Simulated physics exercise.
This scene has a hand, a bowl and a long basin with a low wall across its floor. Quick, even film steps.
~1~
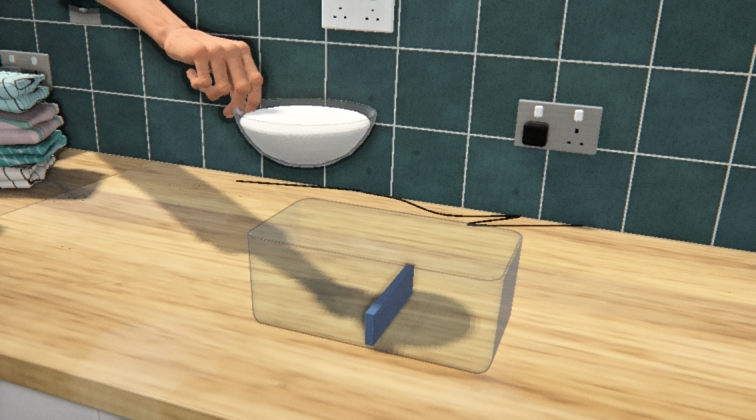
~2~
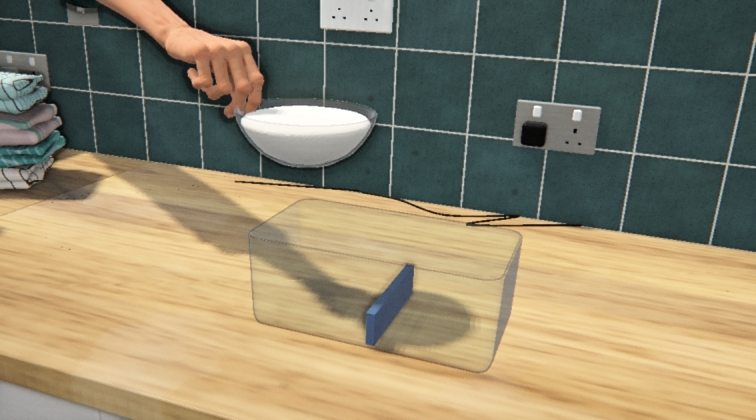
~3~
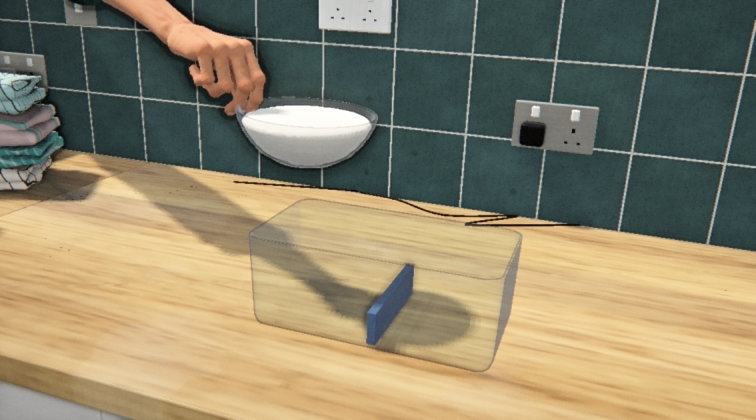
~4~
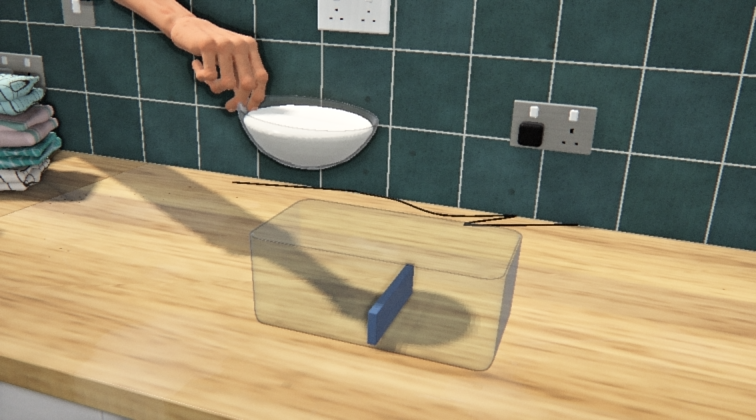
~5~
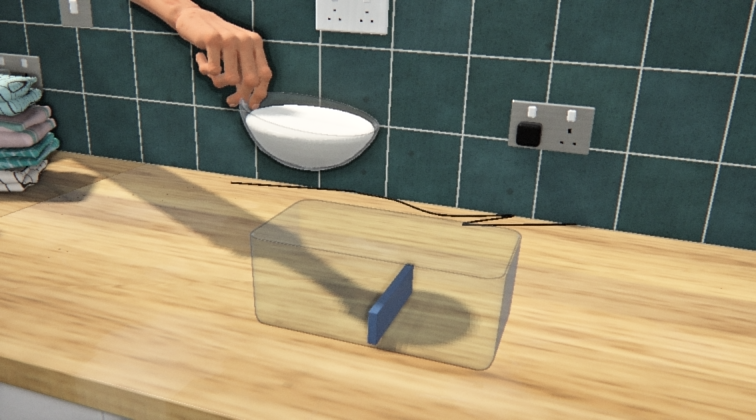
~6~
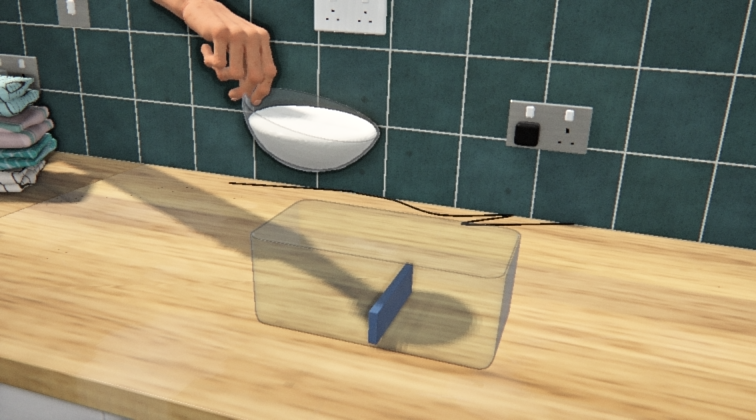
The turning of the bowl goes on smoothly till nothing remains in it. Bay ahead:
It is the part on the right.
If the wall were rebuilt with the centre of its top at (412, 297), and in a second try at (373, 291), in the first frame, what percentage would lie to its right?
Roughly 35 % and 80 %.
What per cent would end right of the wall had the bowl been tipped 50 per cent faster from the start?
About 55 %.
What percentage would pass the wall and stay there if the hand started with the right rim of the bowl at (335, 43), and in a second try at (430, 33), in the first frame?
Near 40 in a hundred first, near 75 in a hundred second.
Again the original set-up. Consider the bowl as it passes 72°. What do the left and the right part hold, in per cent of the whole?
Left 5 per cent, right 40 per cent.
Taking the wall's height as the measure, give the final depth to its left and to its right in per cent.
Left of the wall 20 %, right of the wall 50 %.
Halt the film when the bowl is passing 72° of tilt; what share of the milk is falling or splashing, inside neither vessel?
Close to 35 in a hundred.
A moment on, the tilt is 72° and 20 per cent is still to pour, 5 is left of the wall and 38 right of it.
Next, the tilt is 97° and 0 per cent is still to pour, 32 is left of the wall and 67 right of it.
Then the tilt is 98° and 0 per cent is still to pour, 33 is left of the wall and 66 right of it.
Later the tilt is 98° and 0 per cent is still to pour, 33 is left of the wall and 66 right of it.
In the end 33 per cent lies left of the wall, 66 right of it and 1 outside.
